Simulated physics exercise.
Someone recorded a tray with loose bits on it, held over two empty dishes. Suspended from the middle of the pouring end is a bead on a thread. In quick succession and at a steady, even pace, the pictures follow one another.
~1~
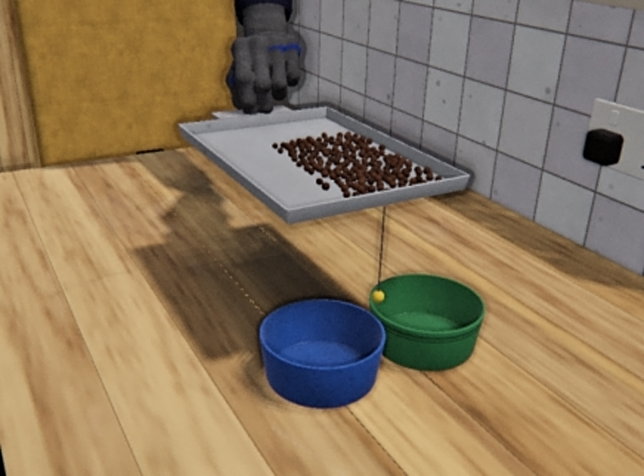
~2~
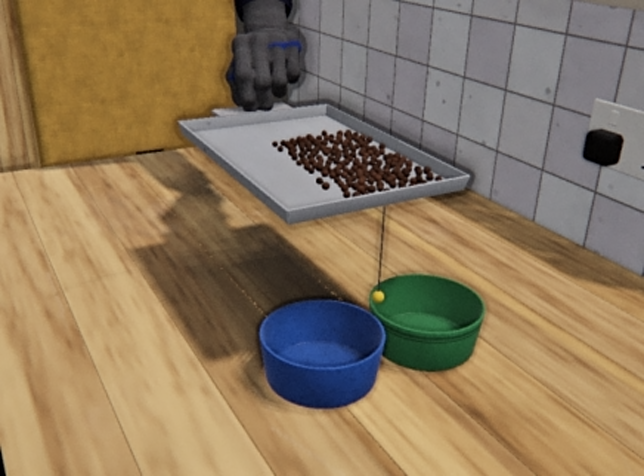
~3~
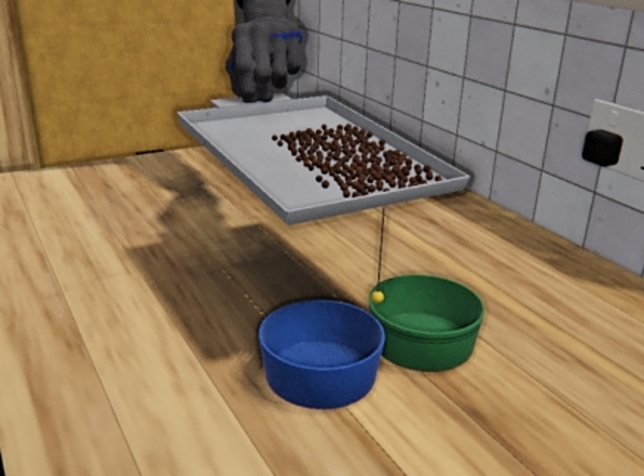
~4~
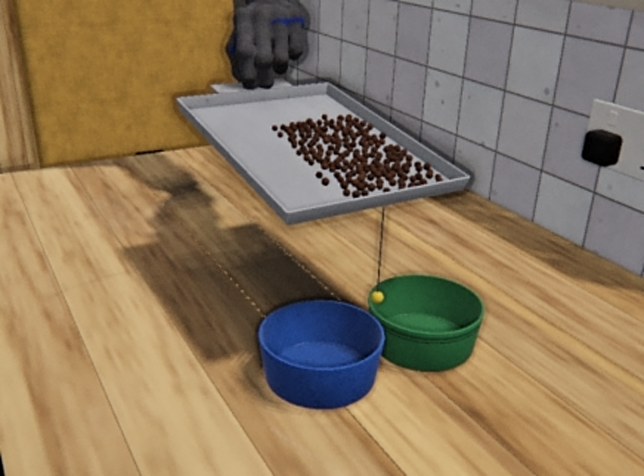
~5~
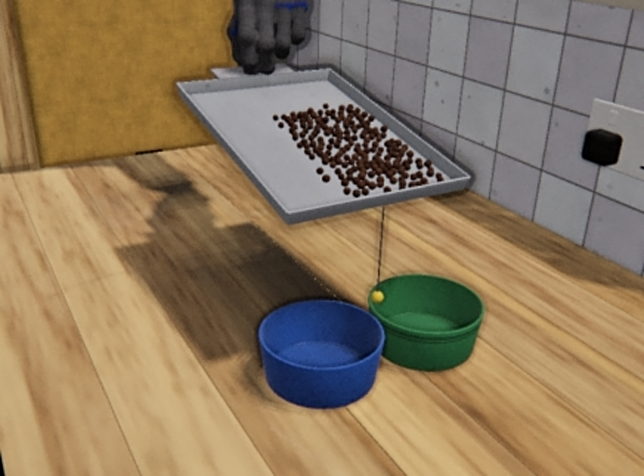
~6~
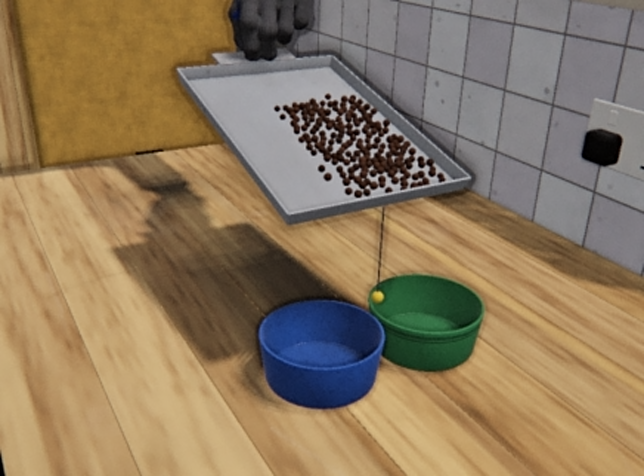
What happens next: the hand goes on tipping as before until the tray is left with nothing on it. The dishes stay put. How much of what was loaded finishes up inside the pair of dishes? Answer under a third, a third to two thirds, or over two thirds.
Inside the pair of dishes: A third to two thirds.
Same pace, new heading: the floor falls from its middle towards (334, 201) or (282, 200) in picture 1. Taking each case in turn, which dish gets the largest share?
First spot: The leftmost dish, second spot: The leftmost dish.
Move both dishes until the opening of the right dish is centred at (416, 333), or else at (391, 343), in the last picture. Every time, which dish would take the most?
Try one: The dish on the right-hand side; try two: The dish on the right-hand side.
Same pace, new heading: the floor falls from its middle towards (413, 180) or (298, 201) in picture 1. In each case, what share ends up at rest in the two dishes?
In turn, 90 percent and then 100 percent.
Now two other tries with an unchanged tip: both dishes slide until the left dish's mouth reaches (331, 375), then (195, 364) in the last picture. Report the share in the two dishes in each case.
About 90% on the first try and 20% on the second.
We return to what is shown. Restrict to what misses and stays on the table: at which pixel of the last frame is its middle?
About (448, 422) in the last picture.
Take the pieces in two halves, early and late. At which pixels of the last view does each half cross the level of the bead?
Roughly (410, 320) first, then roughly (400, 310).
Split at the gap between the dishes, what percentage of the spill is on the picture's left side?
Around 10 %.
Soon after the last picture, tray tipped steeply; nearly all on the tray; a stray few in the air.
A little later, tray tipped right over; nearly all on the tray; a stray few outside both; a stray few in the air.
Later still, tray tipped past a quarter turn; about a quarter in the left dish; about a quarter in the right dish; about half outside both.
At rest, tray tipped past a quarter turn; about a quarter in the left dish; about a quarter in the right dish; about half outside both.
